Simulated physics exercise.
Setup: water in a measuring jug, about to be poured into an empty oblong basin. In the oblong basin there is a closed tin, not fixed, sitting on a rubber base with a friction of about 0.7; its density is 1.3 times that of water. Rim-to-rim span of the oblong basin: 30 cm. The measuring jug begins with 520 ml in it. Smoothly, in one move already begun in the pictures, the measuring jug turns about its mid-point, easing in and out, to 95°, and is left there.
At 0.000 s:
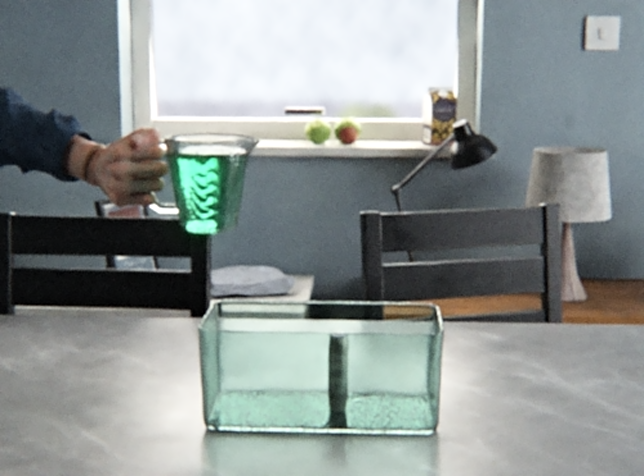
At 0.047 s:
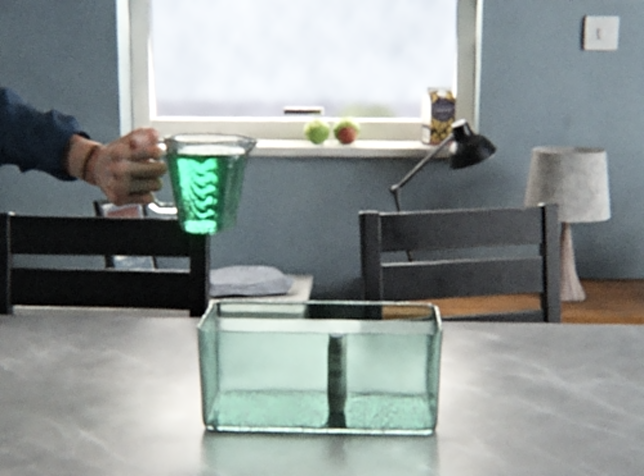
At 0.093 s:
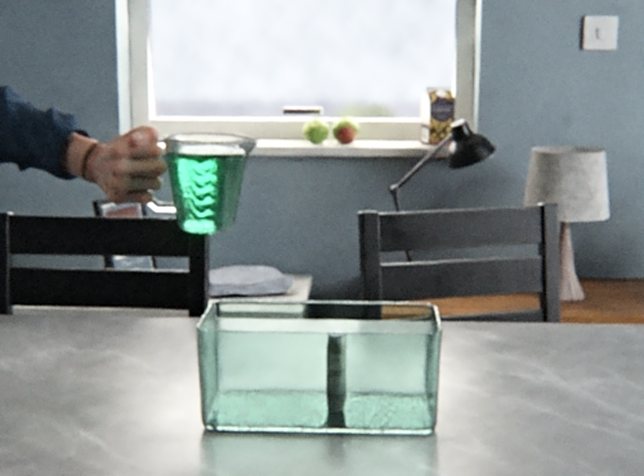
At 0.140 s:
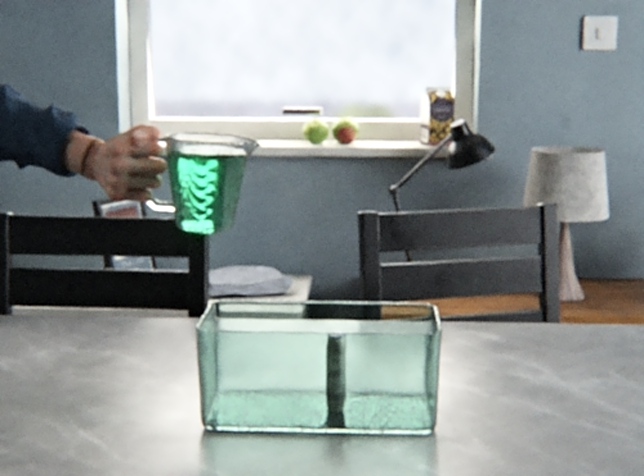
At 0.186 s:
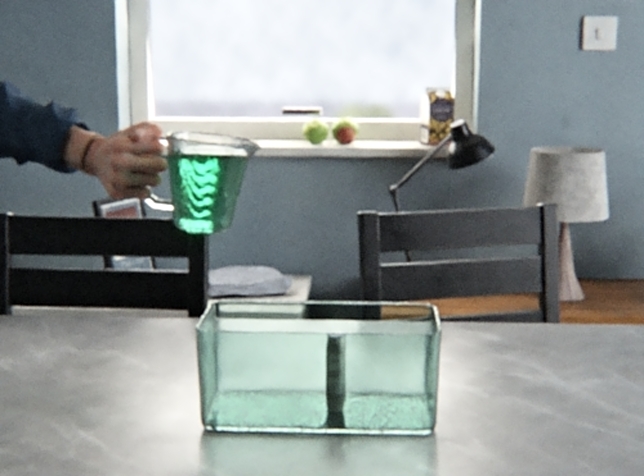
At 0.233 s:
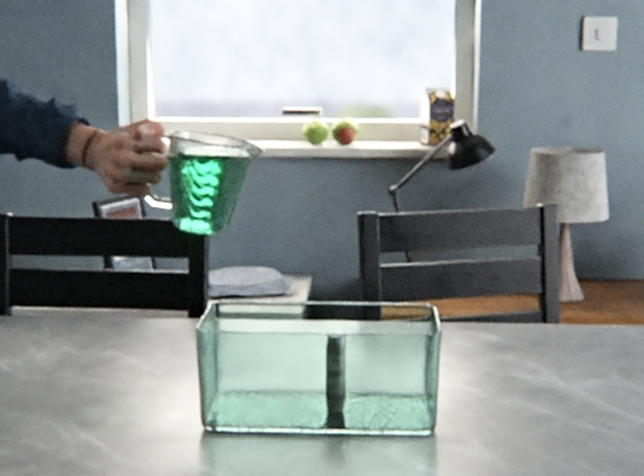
A measuring jug of green liquid, held by a hand at the left, tilts slightly to the right above a grey table, where a clear oblong basin with a dark upright object inside stays still in front of two chairs.
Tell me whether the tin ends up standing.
It overbalances.
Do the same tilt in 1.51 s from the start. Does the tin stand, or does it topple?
Result: Tin tipped over.
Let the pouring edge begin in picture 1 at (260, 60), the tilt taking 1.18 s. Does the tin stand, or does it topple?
After that, the tin overturns.
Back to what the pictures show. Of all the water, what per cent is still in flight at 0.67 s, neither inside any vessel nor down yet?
Some 16 per cent.
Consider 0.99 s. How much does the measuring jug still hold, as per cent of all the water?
About 32 percent.
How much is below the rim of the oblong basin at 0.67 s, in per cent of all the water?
About 3%.
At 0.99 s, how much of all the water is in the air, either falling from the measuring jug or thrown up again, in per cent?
It comes to some 22 percent of the total.
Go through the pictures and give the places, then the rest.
In the first frame, it leans 0°; its right rim is at (261, 140); the water meets the walls at (171, 151) and (248, 151); the oblong basin's rim runs from (207, 316) to (440, 320); the tin's top is at (338, 338).
In the second frame, it leans 0°; its right rim is at (260, 140); the water meets the walls at (171, 151) and (246, 152).
In the third frame, it leans 1°; its right rim is at (260, 141); the water meets the walls at (171, 151) and (246, 152).
In the fourth frame, it leans 3°; its right rim is at (261, 143); the water meets the walls at (171, 150) and (247, 153).
In the fifth frame, it leans 6°; its right rim is at (262, 146); the water meets the walls at (172, 151) and (249, 154).
In the sixth frame, it leans 9°; its right rim is at (264, 149); the water meets the walls at (173, 152) and (251, 154).
By 0.67 s the tilt is 57° and 81 per cent is still to pour; the tin stands where it began.
By 0.99 s the tilt is 89° and 32 per cent is still to pour; the tin stands 1 cm from where it began.
By 1.32 s the tilt is 95° and 3 per cent is still to pour; the tin lies on its side.
By 1.68 s the tilt is 95° and 0 per cent is still to pour; the tin lies on its side.
At rest the tin lies on its side.
